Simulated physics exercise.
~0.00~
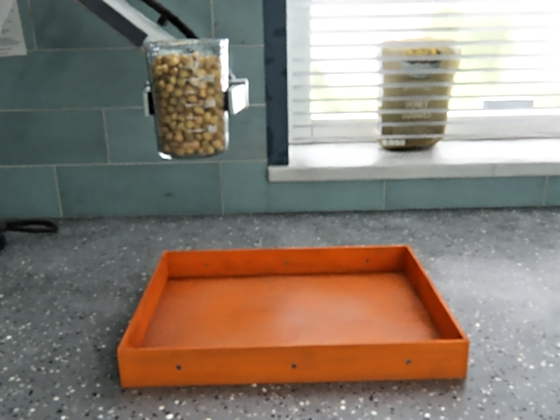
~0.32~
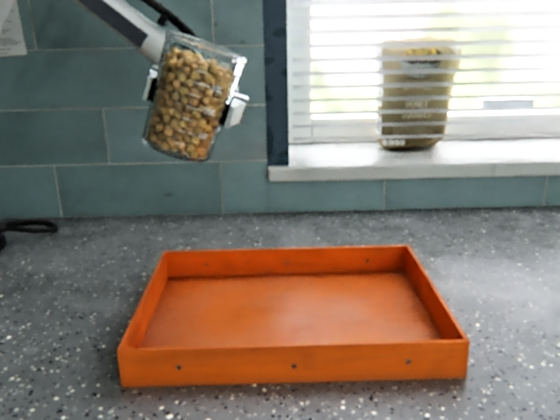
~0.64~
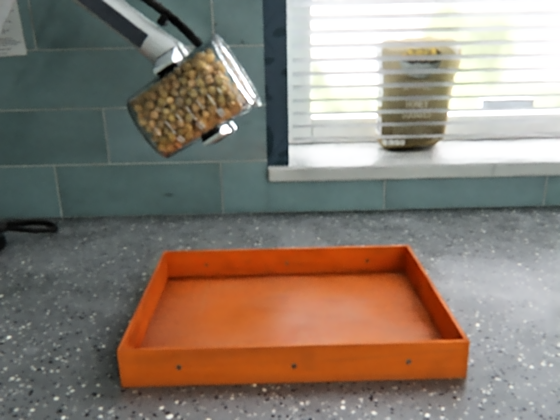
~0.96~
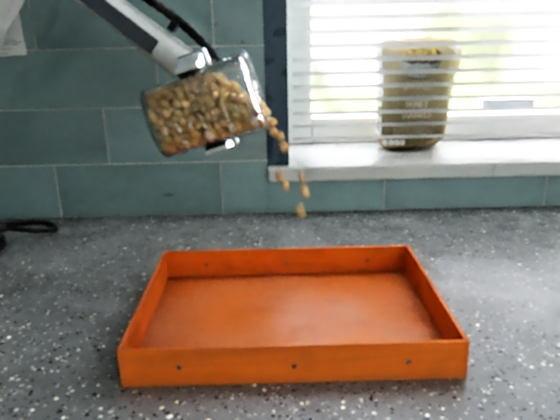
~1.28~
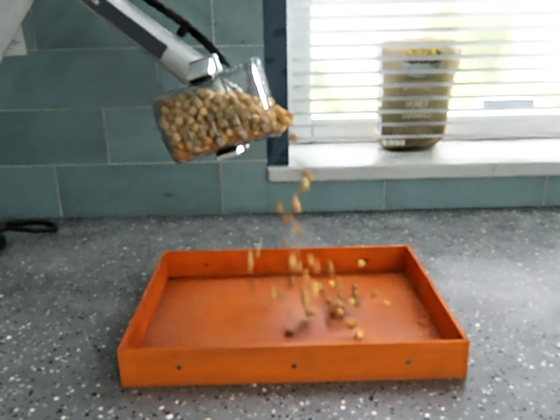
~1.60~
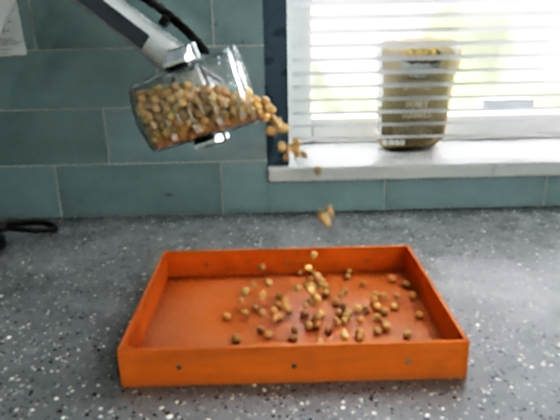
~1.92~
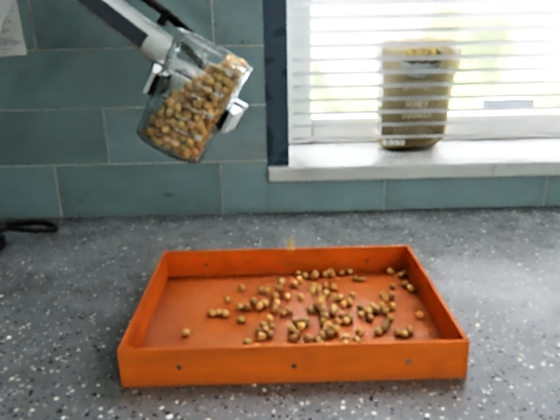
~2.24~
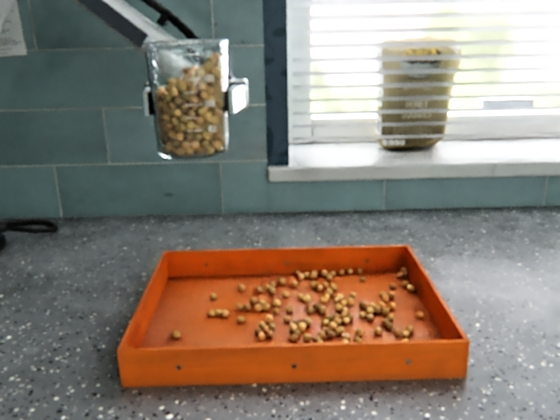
A clear tumbler of dried chickpeas hangs from a robot arm reaching in from the upper left, over an orange tray on a speckled grey counter, seen from the front and slightly above. Behind are green-grey tiles, a window with white blinds and a container on its sill. The arm tips the tumbler to the right until it lies nearly on its side, and chickpeas spill over the rim, drop into the tray and scatter. It then swings the tumbler back upright, still mostly full, leaving a loose spread of chickpeas across the tray, thickest toward the right.
